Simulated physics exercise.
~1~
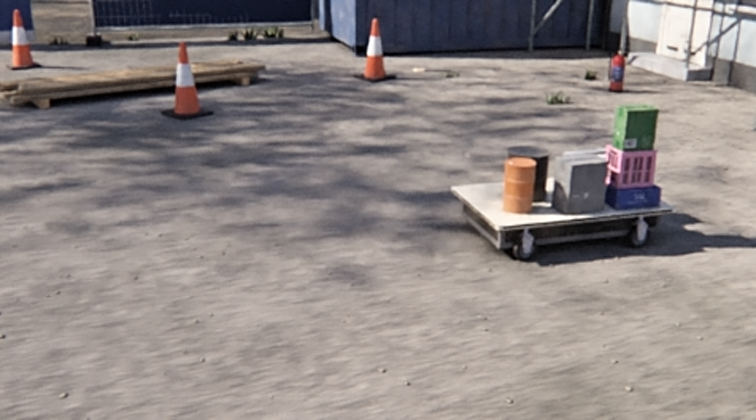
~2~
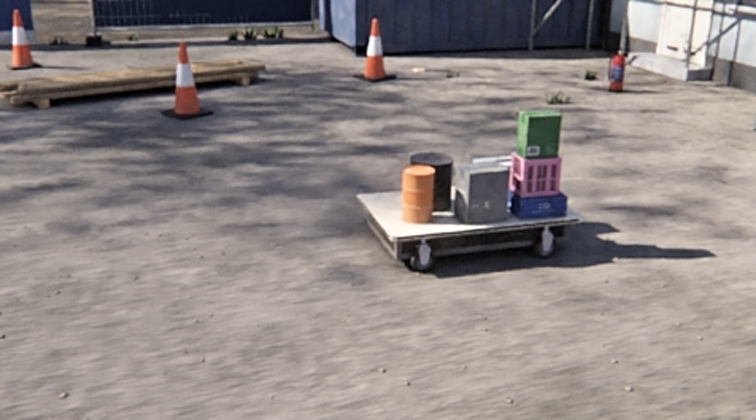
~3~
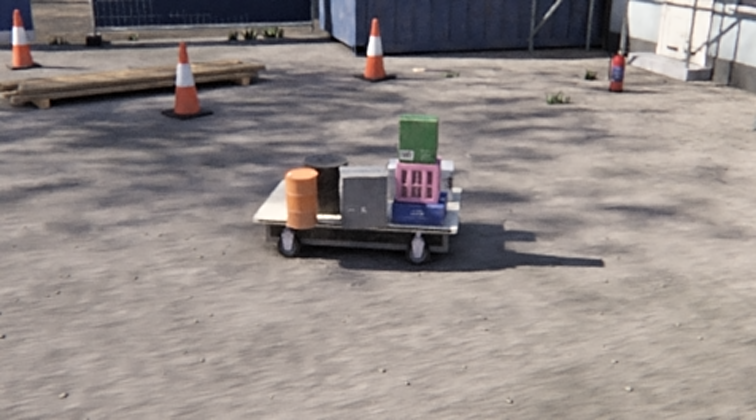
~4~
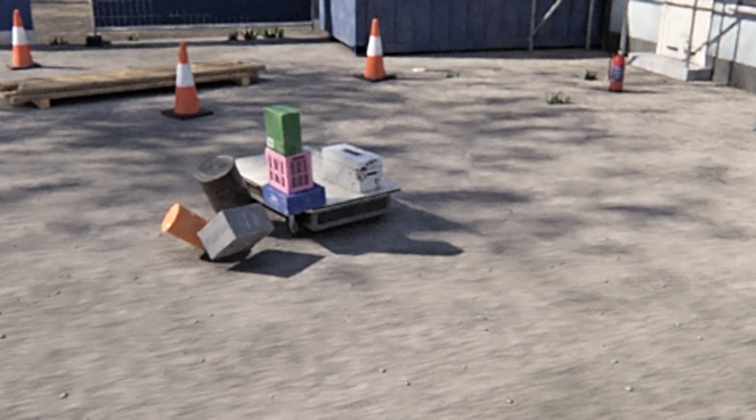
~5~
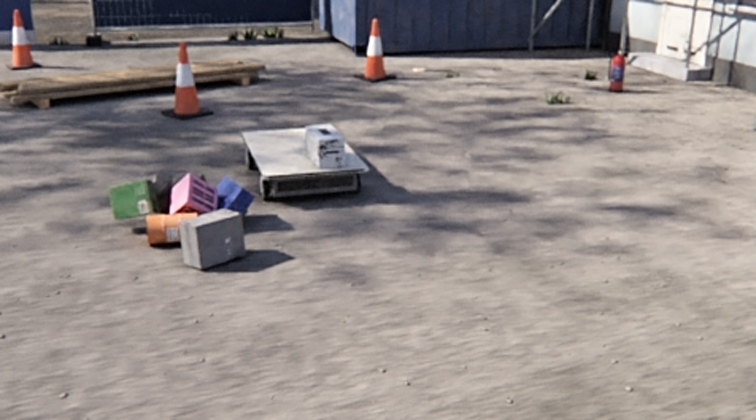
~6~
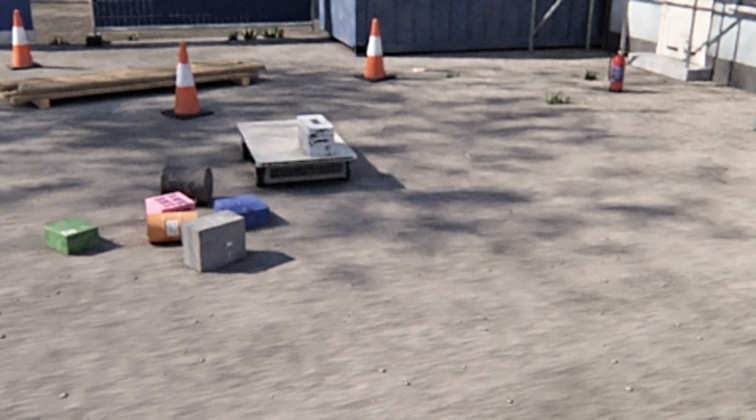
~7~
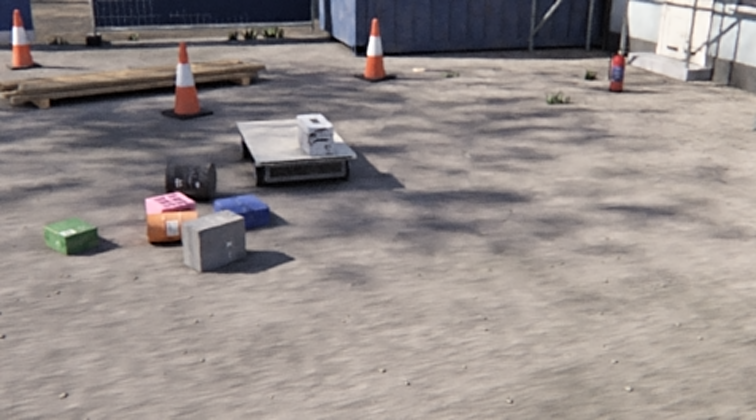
To begin with, a flat cart carrying an orange canister, a black pail, a grey box, a white toolbox and a stack of blue box, pink crate and green box rolls leftward across a paved yard. It keeps its load as it starts to swing around. As the turn sharpens, the canister, grey box and pail tip off the edge, and then the stack spills after them. The cart stops with only the white toolbox aboard. The green box tumbles farthest left, and the pink crate lies tipped over among the scattered items, while the blue box sits upright.
